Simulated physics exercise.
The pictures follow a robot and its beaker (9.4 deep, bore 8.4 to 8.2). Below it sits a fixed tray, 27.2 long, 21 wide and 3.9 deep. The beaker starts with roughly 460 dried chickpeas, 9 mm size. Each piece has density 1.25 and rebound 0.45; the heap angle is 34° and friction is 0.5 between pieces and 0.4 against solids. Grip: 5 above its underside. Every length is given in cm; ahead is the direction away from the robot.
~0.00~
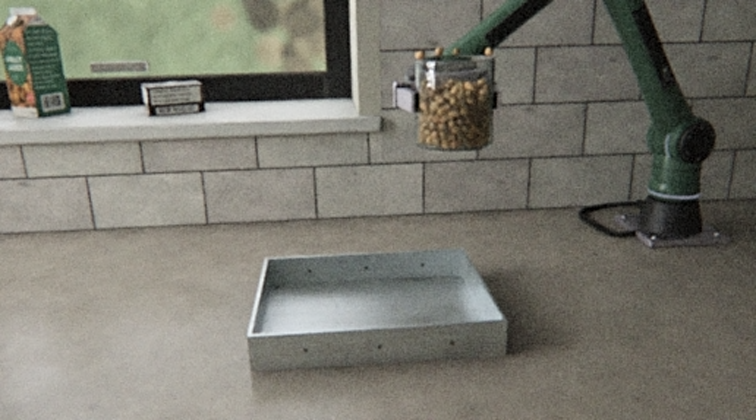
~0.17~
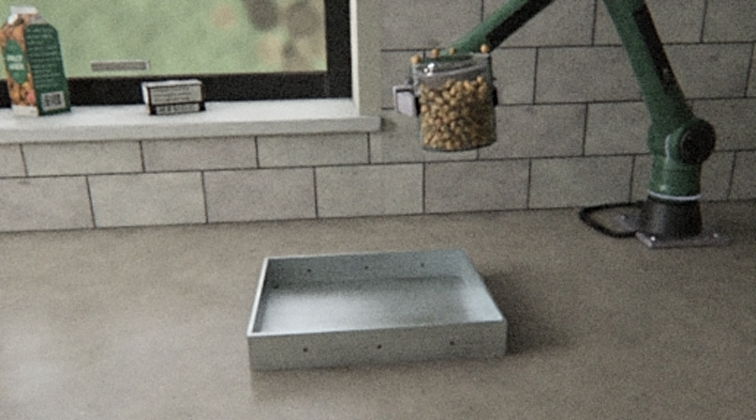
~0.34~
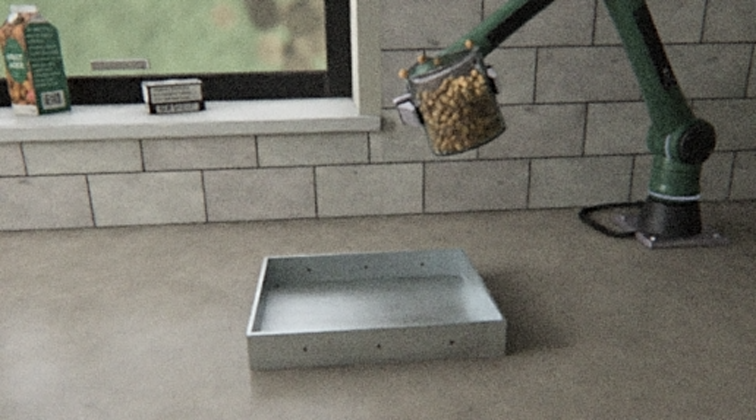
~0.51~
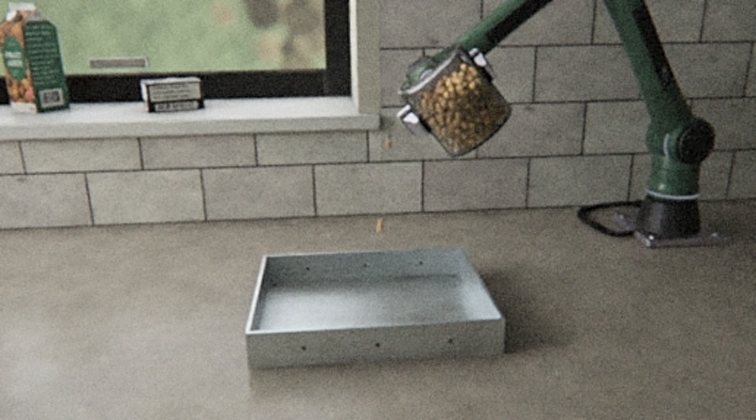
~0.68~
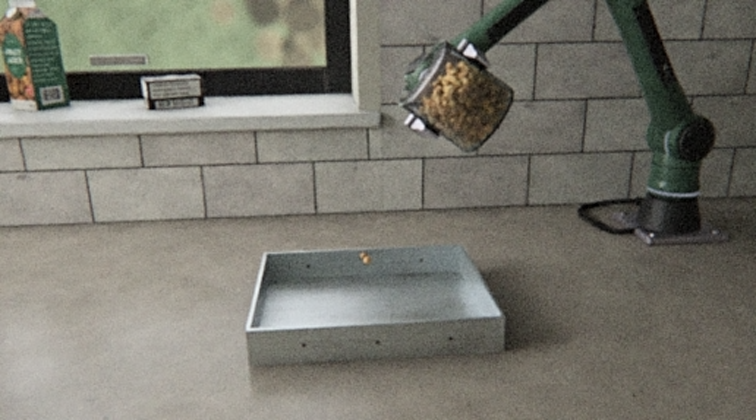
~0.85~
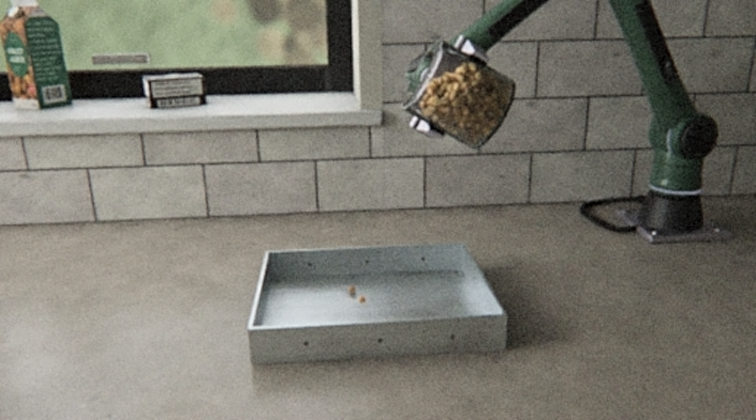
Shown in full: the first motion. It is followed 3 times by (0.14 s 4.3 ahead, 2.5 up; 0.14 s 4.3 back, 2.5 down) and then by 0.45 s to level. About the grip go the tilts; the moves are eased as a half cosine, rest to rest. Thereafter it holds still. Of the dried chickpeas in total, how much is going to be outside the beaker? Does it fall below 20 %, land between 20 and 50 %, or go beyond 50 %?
It lands between 20 and 50 %.
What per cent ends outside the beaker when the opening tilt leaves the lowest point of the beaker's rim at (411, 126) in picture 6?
Roughly 85 per cent.
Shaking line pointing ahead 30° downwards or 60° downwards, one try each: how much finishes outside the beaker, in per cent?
Near 10 and 0 percent respectively.
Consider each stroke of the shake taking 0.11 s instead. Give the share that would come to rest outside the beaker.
Roughly 60 percent would.
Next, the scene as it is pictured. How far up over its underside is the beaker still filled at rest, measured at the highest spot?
Around 6.5 cm up.
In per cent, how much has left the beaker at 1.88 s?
Share gone by then: Near 40 %.
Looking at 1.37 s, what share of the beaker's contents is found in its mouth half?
Share in the mouth half: About 55 %.
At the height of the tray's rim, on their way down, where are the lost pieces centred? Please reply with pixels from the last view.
They come through centred close to (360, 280).
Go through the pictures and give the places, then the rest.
Beaker middle at (454, 103), level; upper third of the load around (455, 98), from x 420 to 490, top at y 50; 464 in the beaker, in the first frame.
Beaker middle at (455, 103), tilted 6° forward; upper third of the load around (456, 99), from x 415 to 490, top at y 50, in the second frame.
Beaker middle at (456, 103), tilted 21° forward; upper third of the load around (462, 98), from x 405 to 500, top at y 45; 463 in the beaker, 1 in flight or on a rim, in the third frame.
Beaker middle at (456, 101), tilted 39° forward; upper third of the load around (468, 94), from x 380 to 505, top at y 70; 462 in the beaker, 2 in flight or on a rim, in the fourth frame.
Beaker middle at (456, 98), tilted 54° forward; upper third of the load around (469, 88), from x 365 to 505, top at y 65; 462 in the beaker, 2 in the tray, in the fifth frame.
Beaker middle at (458, 96), tilted 60° forward; upper third of the load around (471, 86), from x 350 to 505, top at y 65; 462 in the beaker, 2 in the tray, in the sixth frame.
After 1.37 s, tilted 60° forward, highest piece 29 above the table; 349 in the beaker, 84 in the tray, 31 in flight or on a rim.
After 1.88 s, tilted 37° forward, highest piece 28 above the table; 279 in the beaker, 181 in the tray, 3 on the table or floor, 1 in flight or on a rim.
After 2.34 s, level, highest piece 28 above the table; 279 in the beaker, 182 in the tray, 3 on the table or floor.
After 3.39 s, level, highest piece 28 above the table; 279 in the beaker, 182 in the tray, 3 on the table or floor.
At rest, 279 in the beaker, 182 in the tray, 3 on the table or floor. That is 40 % outside the beaker.
